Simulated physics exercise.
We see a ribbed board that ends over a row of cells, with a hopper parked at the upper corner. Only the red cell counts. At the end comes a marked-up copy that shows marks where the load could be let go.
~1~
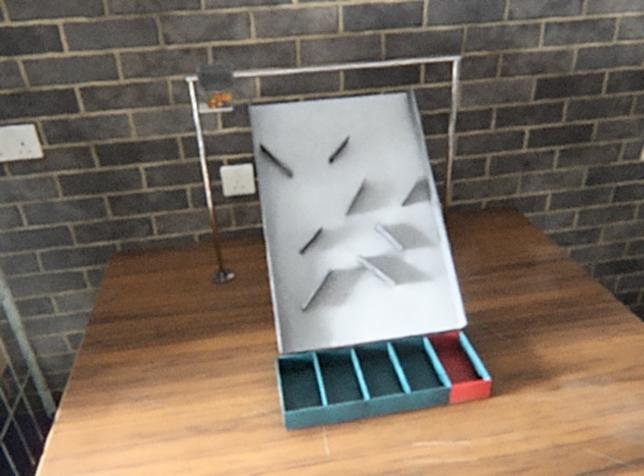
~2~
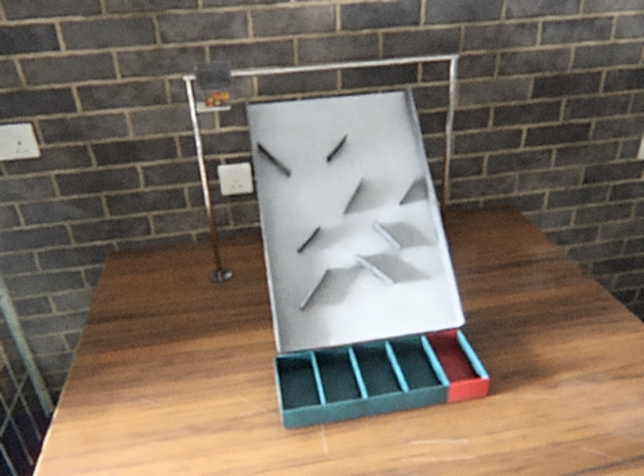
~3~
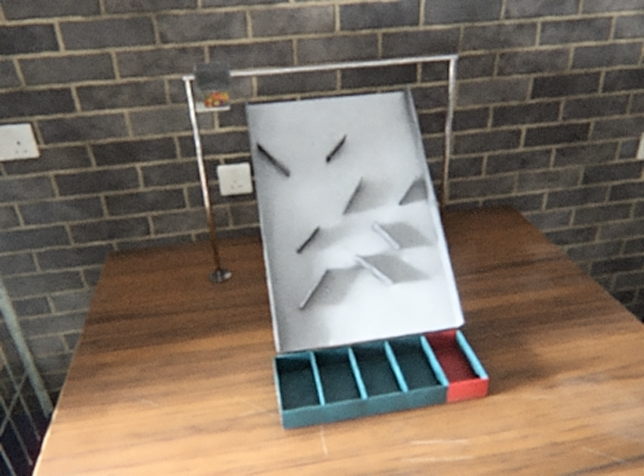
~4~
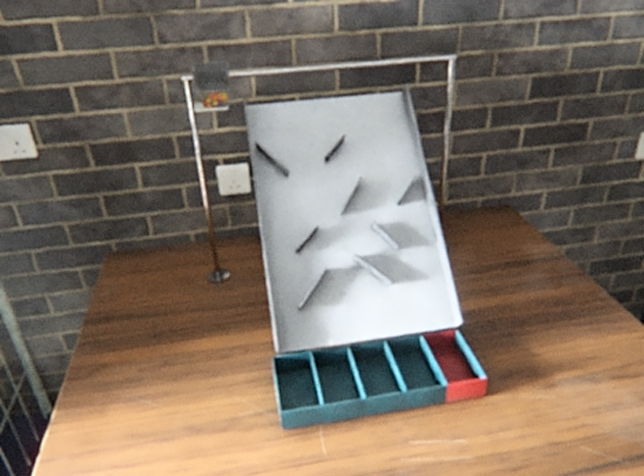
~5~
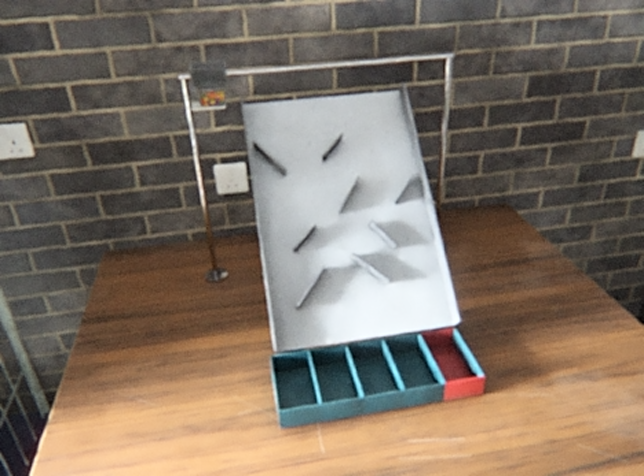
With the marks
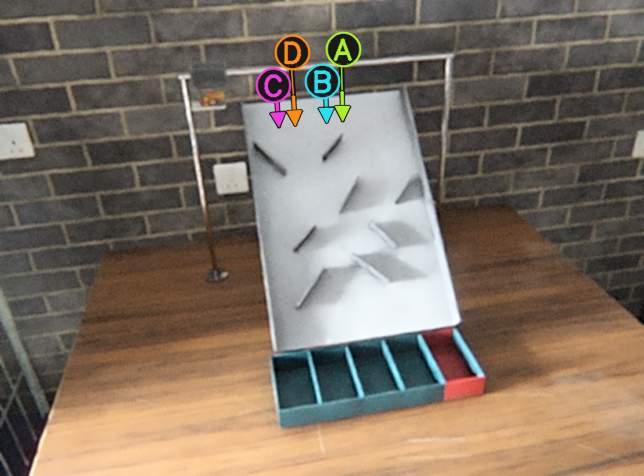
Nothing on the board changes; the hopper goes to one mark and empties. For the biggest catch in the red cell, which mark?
I would pick mark A.
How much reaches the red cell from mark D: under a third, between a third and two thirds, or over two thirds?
Mark D gives under a third.
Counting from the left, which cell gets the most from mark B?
The first from the left.
On the marked copy, mark A meets the board at (342, 115); mark B meets the board at (326, 117); mark C meets the board at (278, 121); mark D meets the board at (295, 120).
With A, close to a third in the red cell, close to a third in other cells, close to a quarter outside the box.
With B, a small share in the red cell, close to two thirds in other cells, close to a quarter outside the box.
With C, a small share in the red cell, close to two thirds in other cells, close to a quarter outside the box.
With D, only a few in the red cell, close to half in other cells, close to half outside the box.
